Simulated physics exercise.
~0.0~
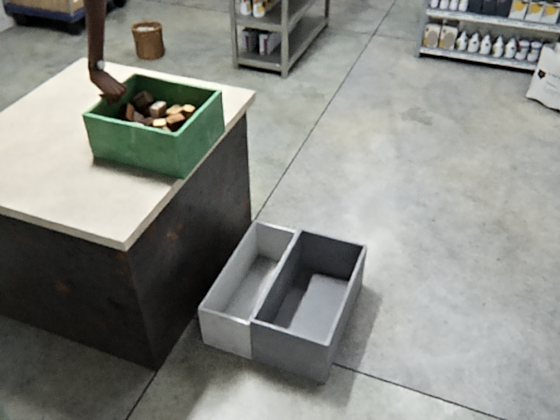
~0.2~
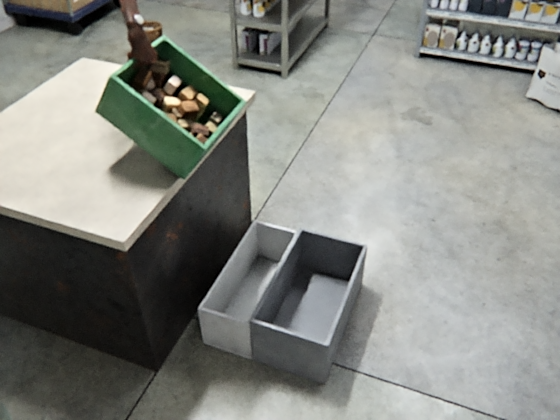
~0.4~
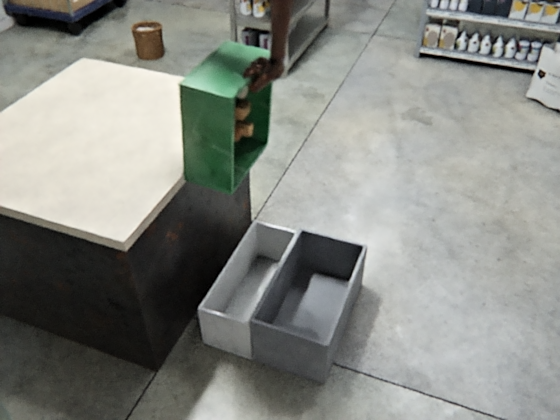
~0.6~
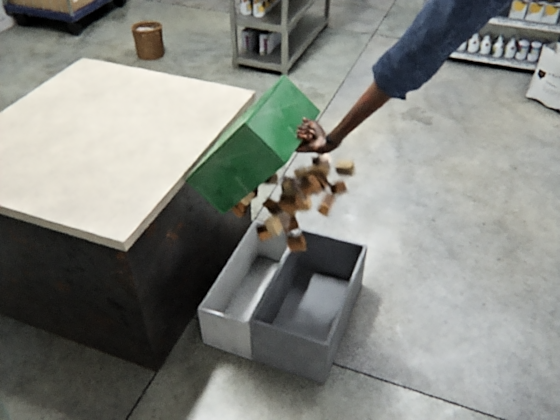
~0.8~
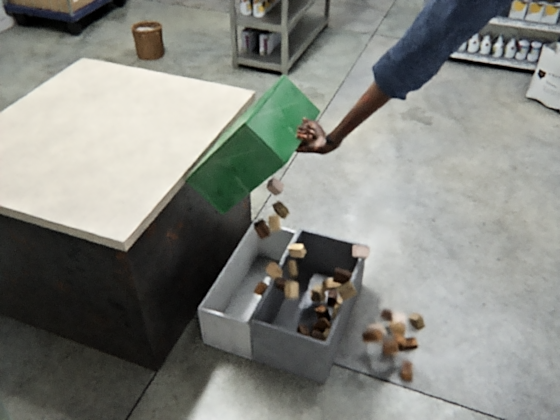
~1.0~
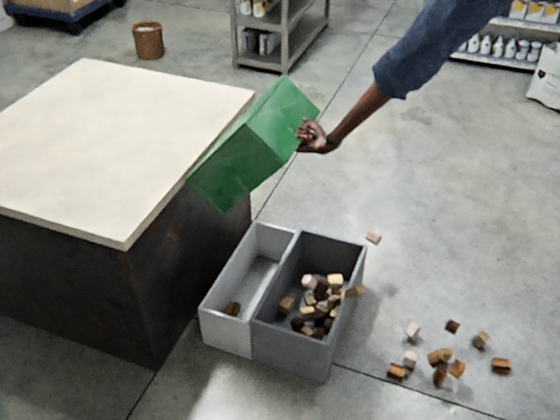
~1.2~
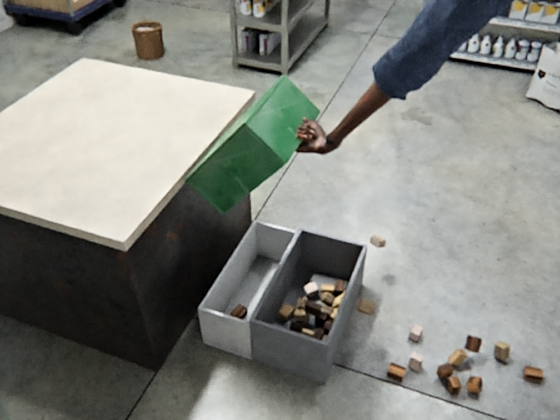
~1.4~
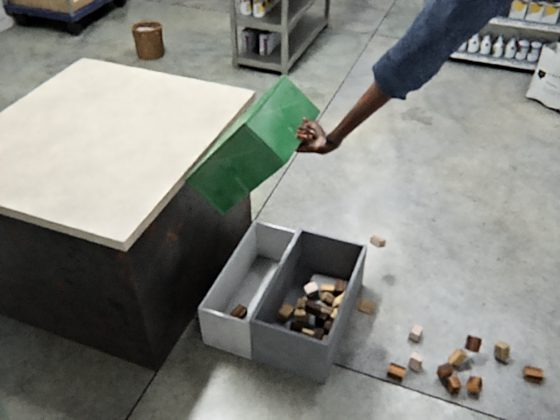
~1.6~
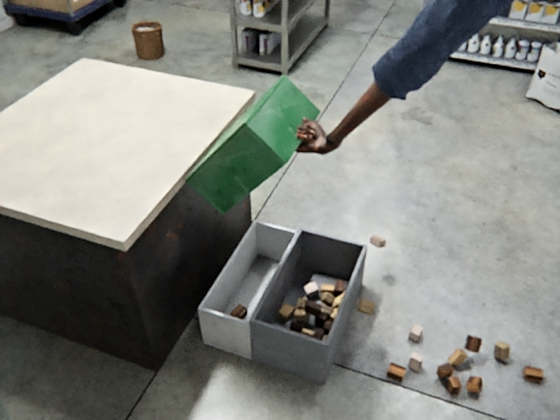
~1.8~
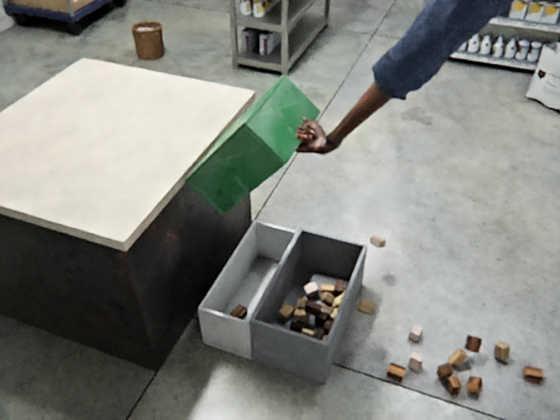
A hand tipped a green box of wooden blocks off the edge of a bench, spilling them toward two bins below, and most landed in the darker grey trough, one dropped into the paler bin, and the rest scattered across the floor to the right.
